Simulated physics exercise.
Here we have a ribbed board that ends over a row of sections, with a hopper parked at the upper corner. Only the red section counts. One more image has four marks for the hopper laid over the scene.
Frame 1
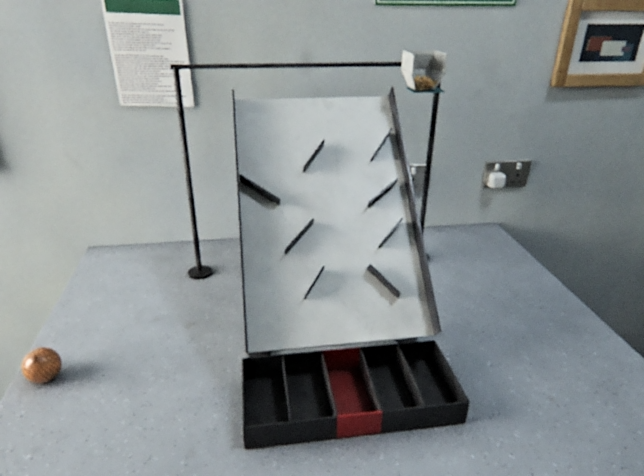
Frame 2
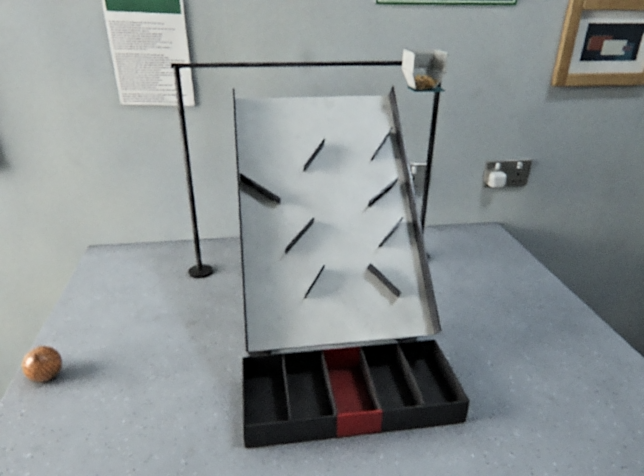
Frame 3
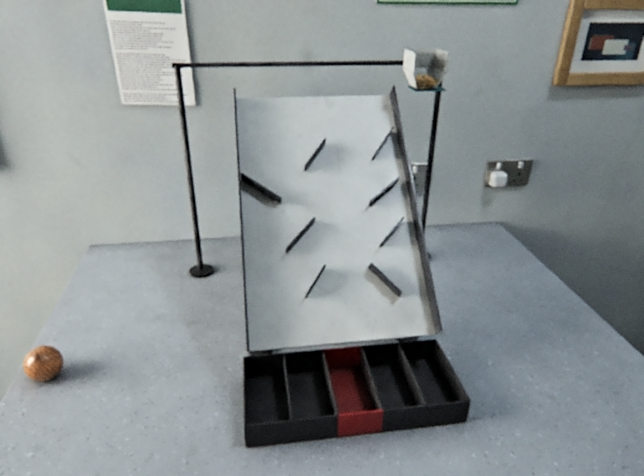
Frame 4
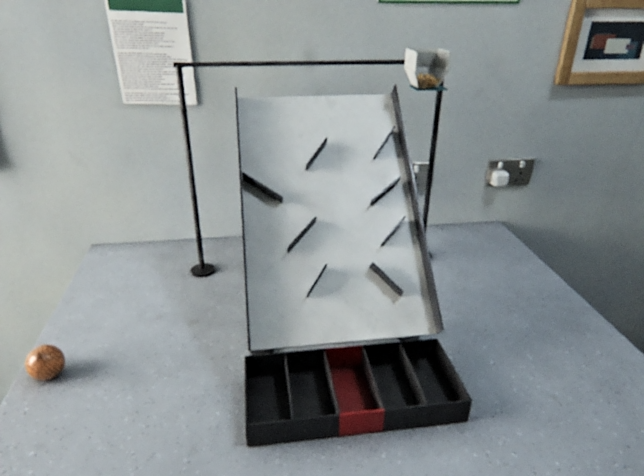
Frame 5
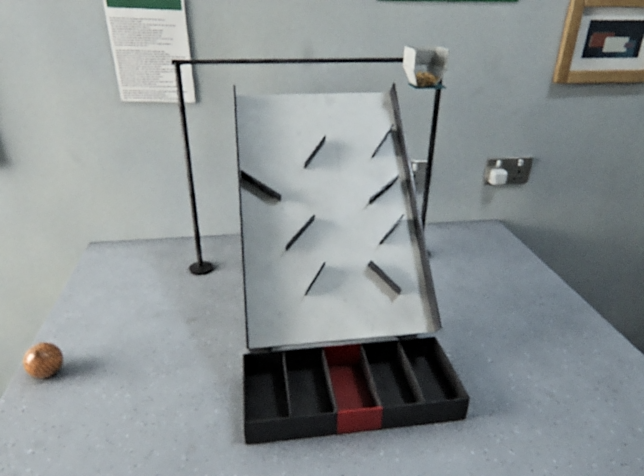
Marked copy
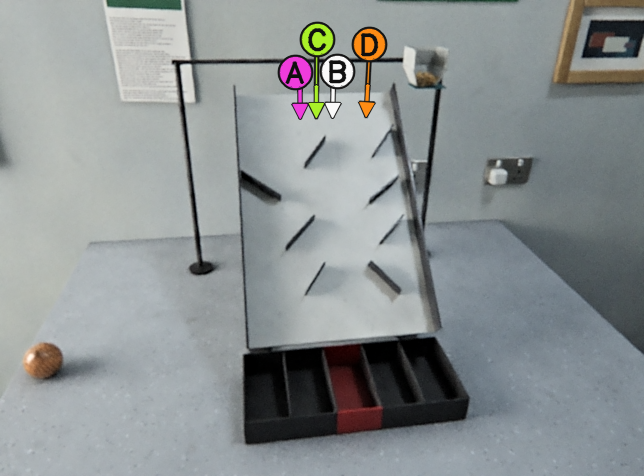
On a grey tabletop against a pale wall, a ribbed board leans above a row of five open sections, the middle one red, with a small container at its upper right and a brown ball to the left. Nothing on the table moves; only the view shifts very slightly throughout.
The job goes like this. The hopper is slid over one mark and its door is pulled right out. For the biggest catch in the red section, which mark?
The answer is mark D.
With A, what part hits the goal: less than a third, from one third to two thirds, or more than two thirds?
Less than a third.
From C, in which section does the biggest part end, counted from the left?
It is the first one.
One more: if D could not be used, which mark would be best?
B it is.
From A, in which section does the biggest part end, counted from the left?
It is the first one.
On the marked copy, mark A meets the board at (300, 113); mark B meets the board at (332, 112); mark C meets the board at (316, 112); mark D meets the board at (366, 111).
For mark A, none in the red section, nearly all in other sections.
For mark B, about a third in the red section, about half in other sections, about a quarter outside the box.
For mark C, about a quarter in the red section, most in other sections.
For mark D, most in the red section, a small part in other sections, a small part outside the box.
